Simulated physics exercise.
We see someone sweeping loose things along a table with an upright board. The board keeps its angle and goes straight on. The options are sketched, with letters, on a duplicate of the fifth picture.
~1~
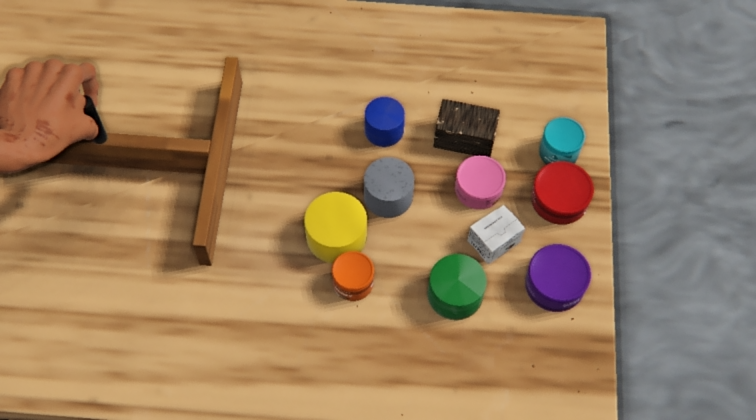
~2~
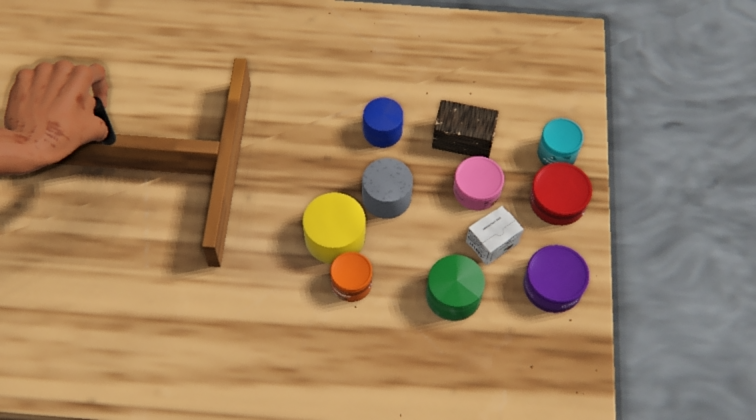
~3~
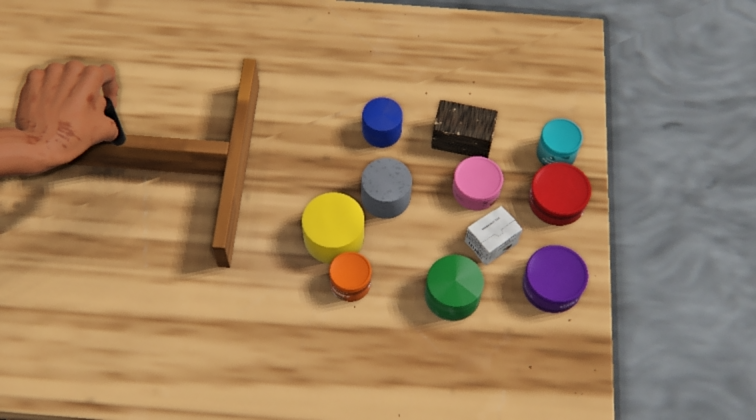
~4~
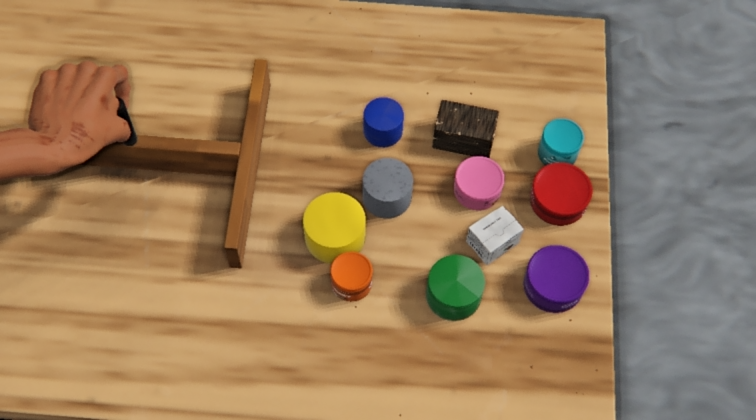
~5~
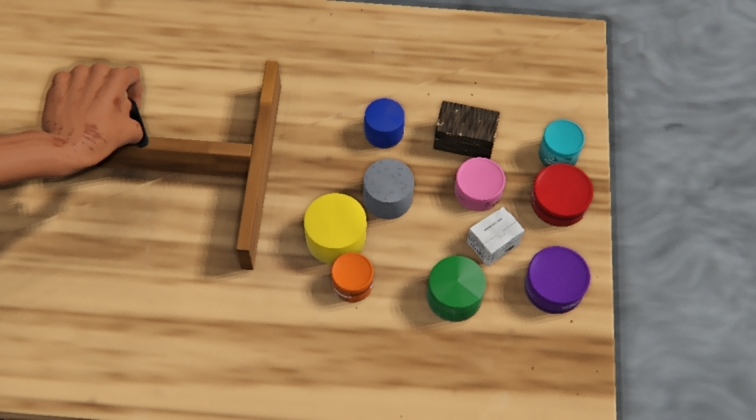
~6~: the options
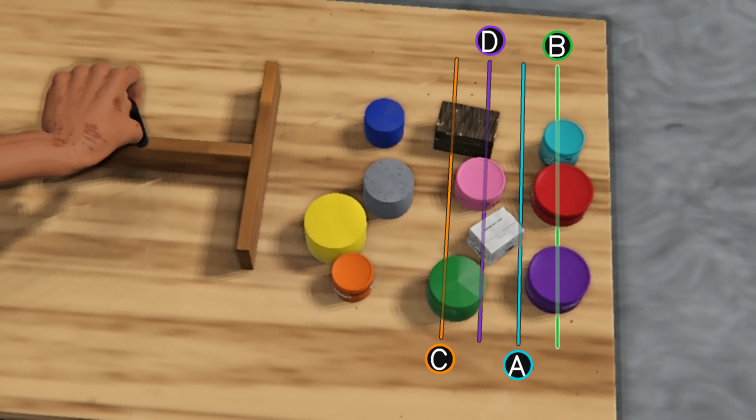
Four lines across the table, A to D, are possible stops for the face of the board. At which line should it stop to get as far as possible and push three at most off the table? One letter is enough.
It should halt at A.
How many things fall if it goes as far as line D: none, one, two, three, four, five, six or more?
By then, none.
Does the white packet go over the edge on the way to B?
Yes.
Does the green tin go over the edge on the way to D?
No.
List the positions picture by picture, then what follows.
In the first picture, yellow pot (336, 228); black block (466, 128); grey pot (388, 188).
In the second picture, board (225, 148); green tin (455, 288).
In the third picture, board (234, 148); turquoise tub (559, 145).
In the fourth picture, board (247, 149); blue tin (383, 122).
In the fifth picture, board (258, 151); white packet (496, 237); pink tub (480, 185); yellow pot (335, 230).
On the marked copy, A at (521, 194); B at (558, 197); C at (450, 189); D at (485, 191).
With A. Early on, board (353, 158); orange tub (367, 283); yellow pot (385, 233).
Further on, board (449, 165); turquoise tub (576, 148); red jar (574, 197).
At the end, board (521, 171); turquoise tub over the edge; red jar over the edge; two fallen.
As for the rest, B drops four; C is within the limit but short; D is within the limit but short.
